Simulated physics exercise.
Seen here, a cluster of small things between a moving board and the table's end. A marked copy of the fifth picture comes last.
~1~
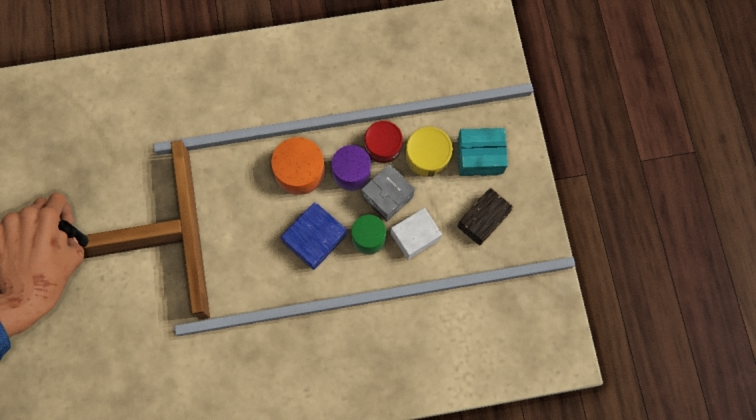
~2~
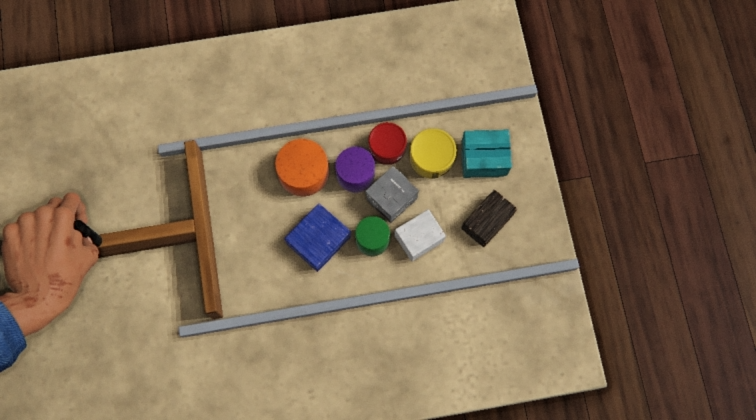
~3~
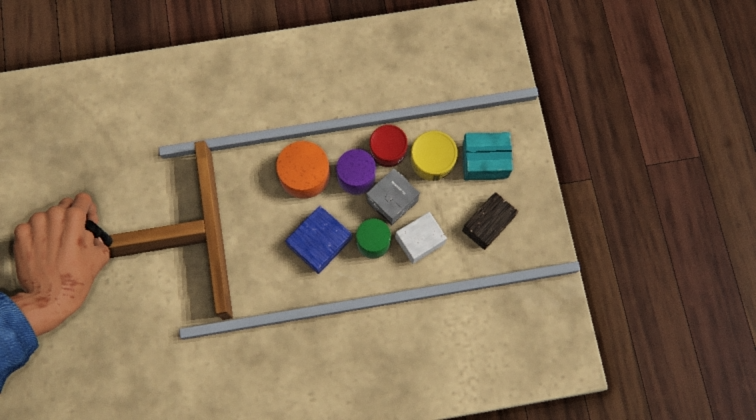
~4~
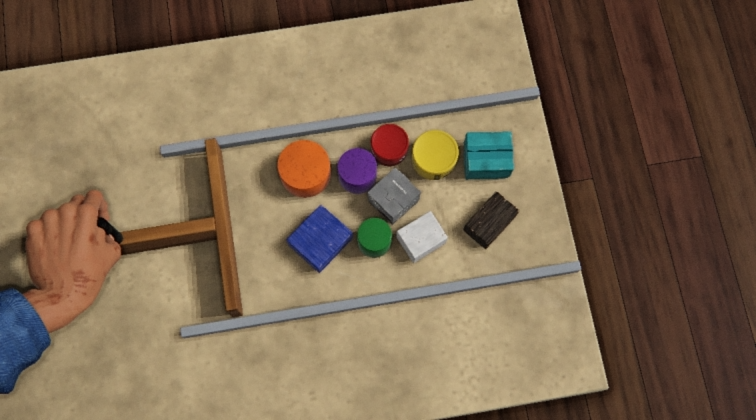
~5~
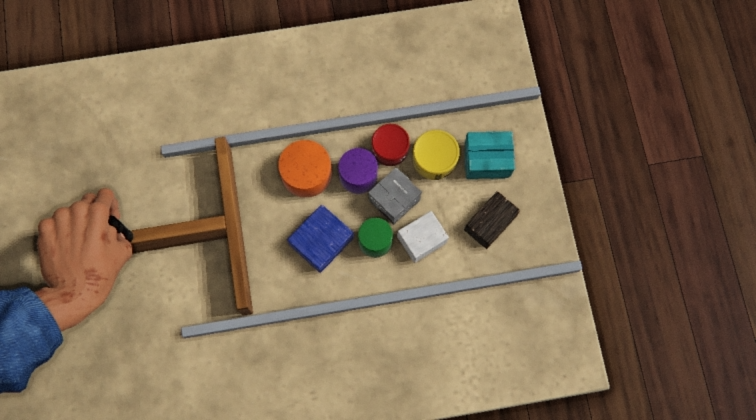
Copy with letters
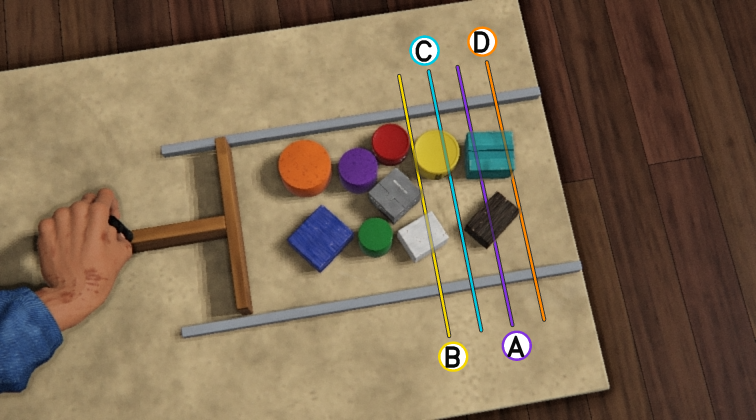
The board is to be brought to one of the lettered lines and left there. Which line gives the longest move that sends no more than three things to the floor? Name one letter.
It can go as far as A.
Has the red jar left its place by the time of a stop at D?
By then, yes.
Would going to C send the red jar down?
By then, no.
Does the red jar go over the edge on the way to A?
By then, no.
On the copy, A at (484, 191); B at (423, 201); C at (454, 196); D at (514, 186).
On A. First, board (323, 206); red jar (401, 135); grey box (410, 200).
Then, board (413, 191); turquoise box (531, 159); black block (530, 236).
Finally, board (483, 179); turquoise box over the edge; black block over the edge; two fallen.
By contrast, B is within the limit but short; C is within the limit but short; D drops six.
